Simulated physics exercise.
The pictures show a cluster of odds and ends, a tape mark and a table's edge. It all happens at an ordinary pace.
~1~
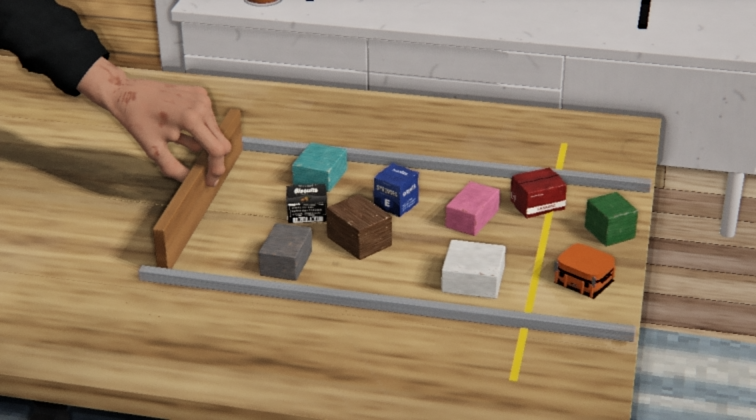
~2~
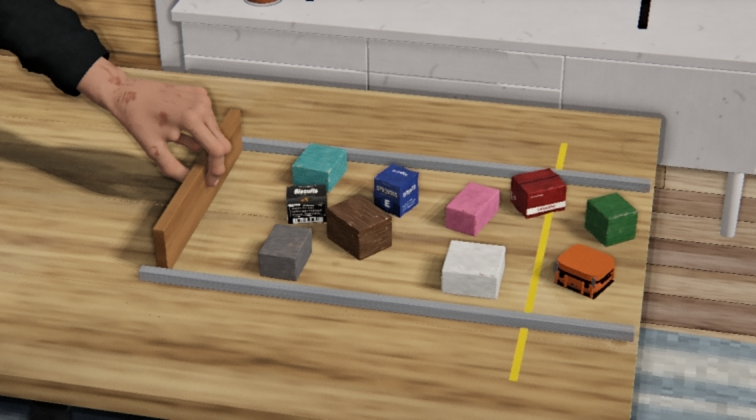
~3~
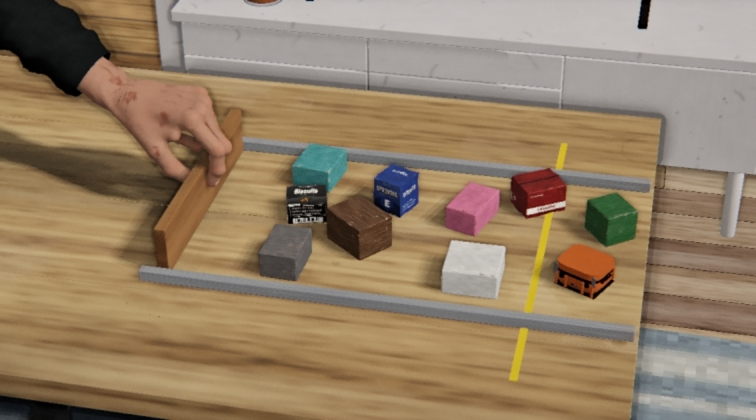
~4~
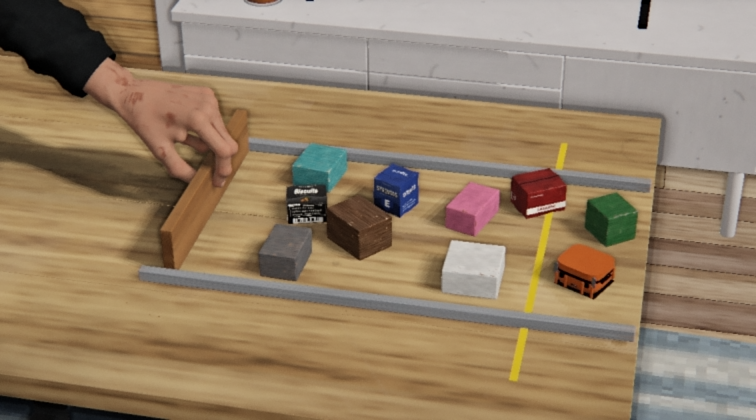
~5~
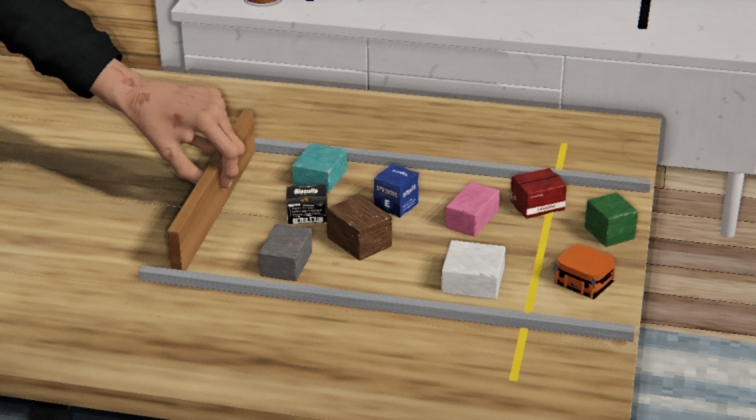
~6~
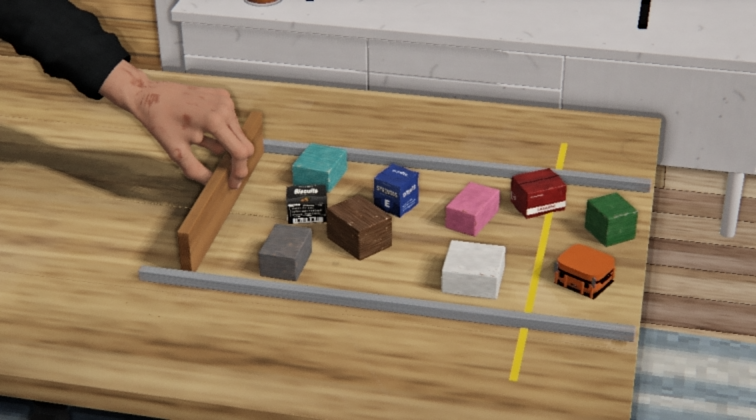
The clip opens on a hand holding a wooden board upright at the left of a table, facing scattered colored blocks and boxes between two grey rails, with a yellow tape line at right. The board stays nearly still, then the hand slides it slightly right, while the objects remain unmoved.
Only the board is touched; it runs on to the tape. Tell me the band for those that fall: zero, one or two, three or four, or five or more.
In the end the number that fall off is one or two.
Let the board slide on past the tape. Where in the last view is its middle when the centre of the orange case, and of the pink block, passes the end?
Near (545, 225) and (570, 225).
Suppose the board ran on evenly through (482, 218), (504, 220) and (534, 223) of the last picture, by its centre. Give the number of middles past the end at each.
Place by place, 0, 0 and 1.
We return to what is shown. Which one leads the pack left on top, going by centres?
Foremost is the orange case.
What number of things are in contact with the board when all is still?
The number is 3.
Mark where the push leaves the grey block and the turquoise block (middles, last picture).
Near (552, 285) and (573, 191).
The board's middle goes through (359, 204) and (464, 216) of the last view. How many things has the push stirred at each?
5 and 8.
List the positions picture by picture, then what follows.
Green block (611, 219); orange case (585, 271); red box (538, 192); board (201, 187); tape (542, 247), in the first frame.
Orange case (585, 272); pink block (472, 209), in the second frame.
Red box (538, 193); grey block (286, 252), in the third frame.
Green block (611, 219); white block (474, 269), in the fourth frame.
Orange case (585, 272); blue box (396, 191), in the fifth frame.
Green block (611, 219); orange case (585, 272); red box (538, 193); board (224, 189); tape (542, 247), in the sixth frame.
Soon after, none off yet; green block at rest near (611, 219); orange case at rest near (585, 272); red box at rest near (538, 193).
In the end, the number that fall off is one or two; gone, green block.
